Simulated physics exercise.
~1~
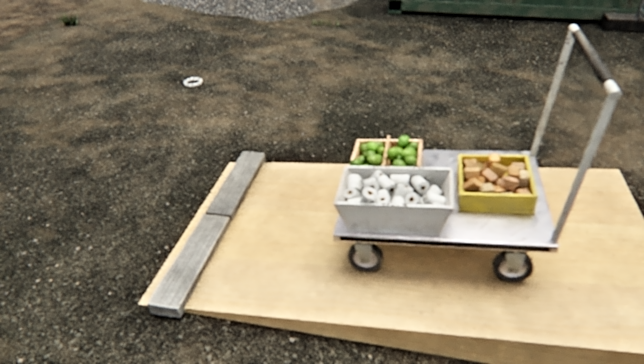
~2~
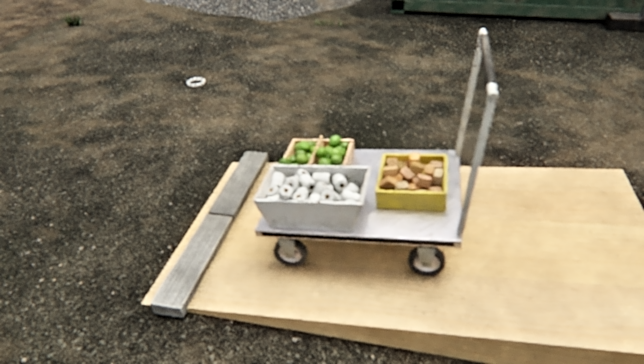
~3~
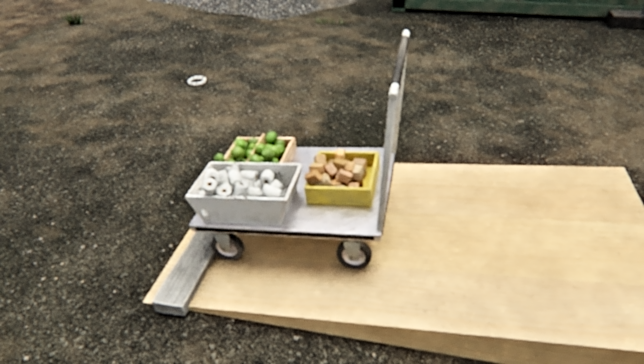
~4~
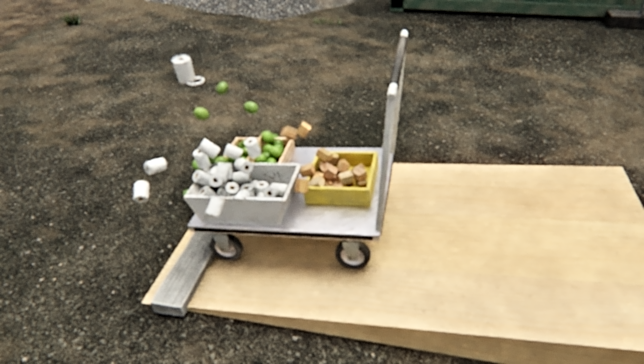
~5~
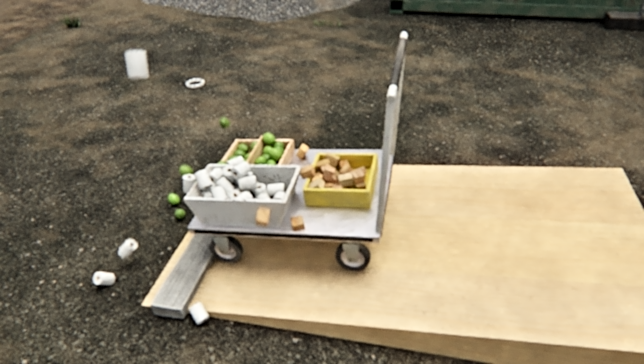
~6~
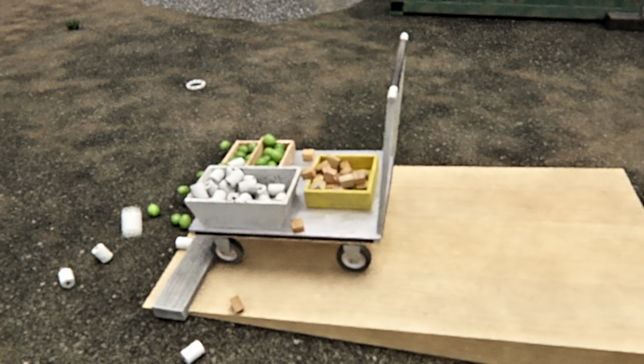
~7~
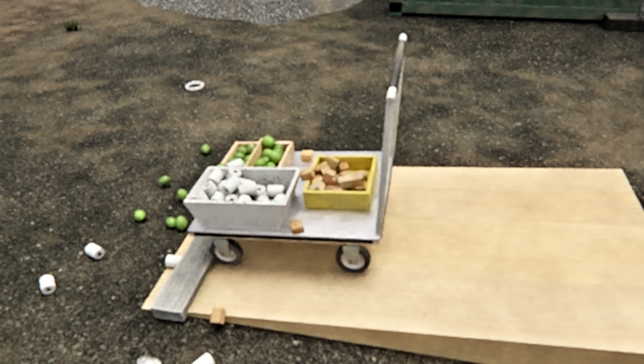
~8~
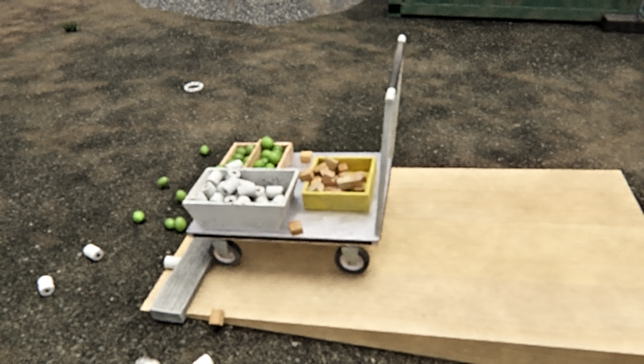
In this clip, a trolley carrying white, wooden and yellow boxes rolls left down a ramp and stops abruptly at a kerb, throwing out some paper rolls, limes and timber offcuts, which scatter mostly leftward and settle on the ground, ramp and deck while the boxes stay in place.
